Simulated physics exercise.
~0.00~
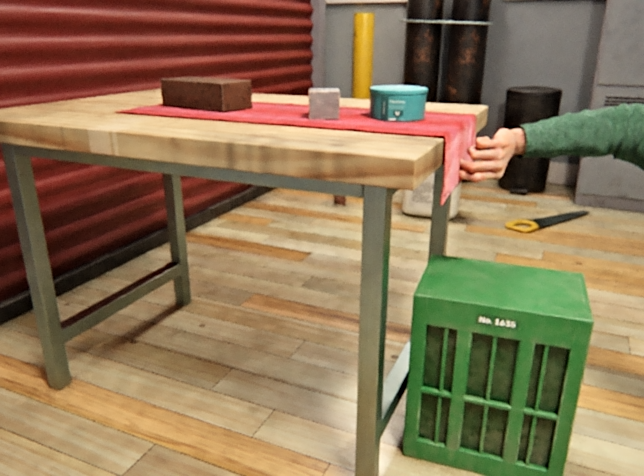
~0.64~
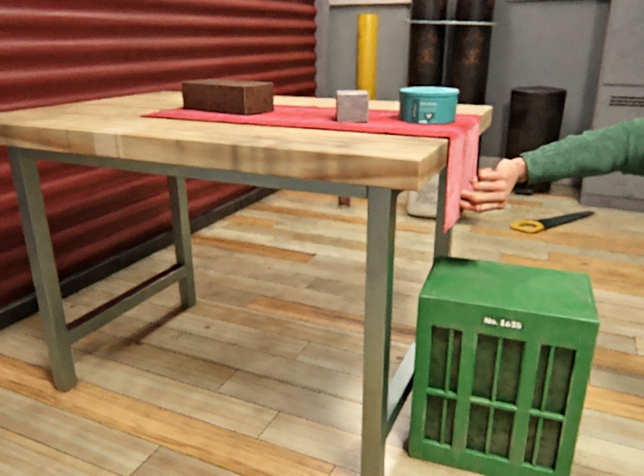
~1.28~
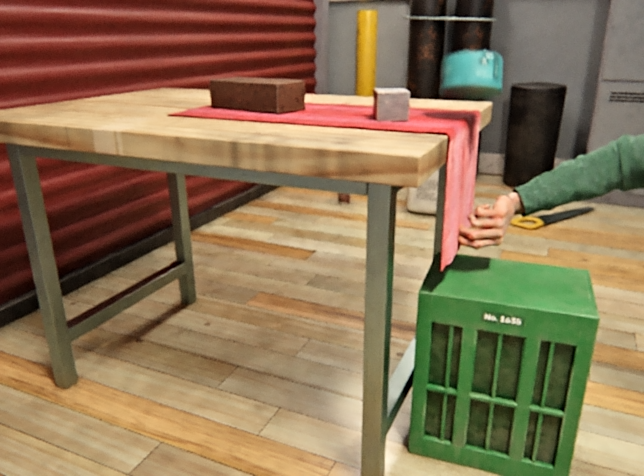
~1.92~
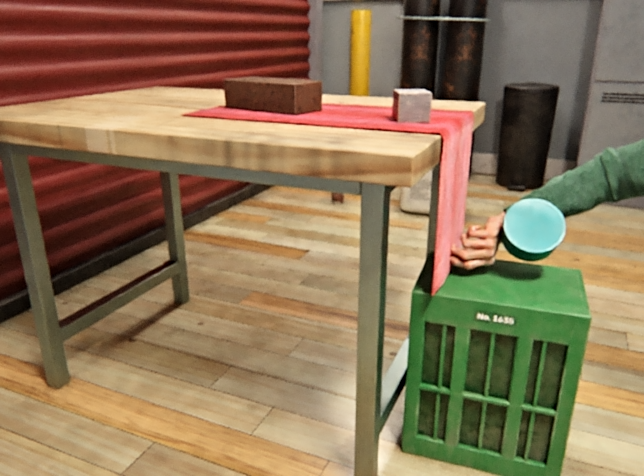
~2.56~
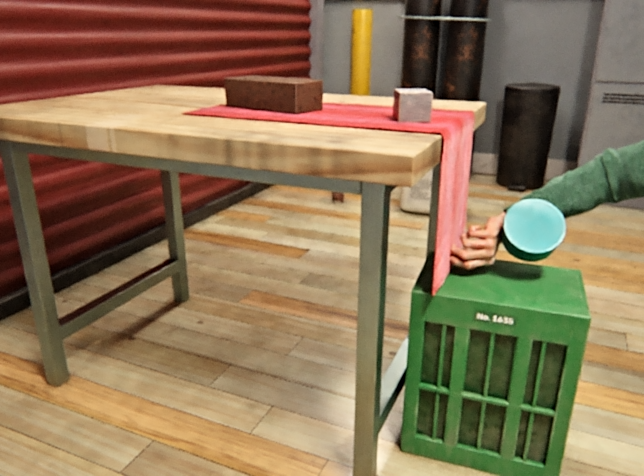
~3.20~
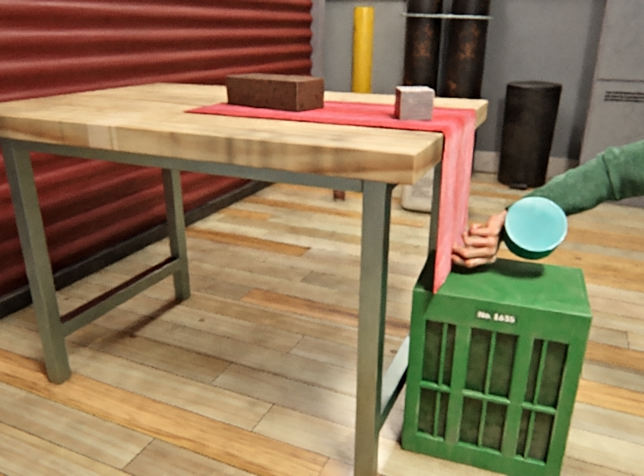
In a workshop with red ribbed shutters at left and a plank floor, a slightly swaying view shows a wooden workbench from the front. A red cloth on it carries a brown brick, a small grey block and a turquoise tub, its end hanging at right above a green crate. A green-sleeved hand draws the cloth down, and all three things ride rightward. The tub goes over the edge as the hem nears the crate. Finally the cloth is still, the brick and block remain on top, and the tub stays tilted beside the hand, just above the crate.
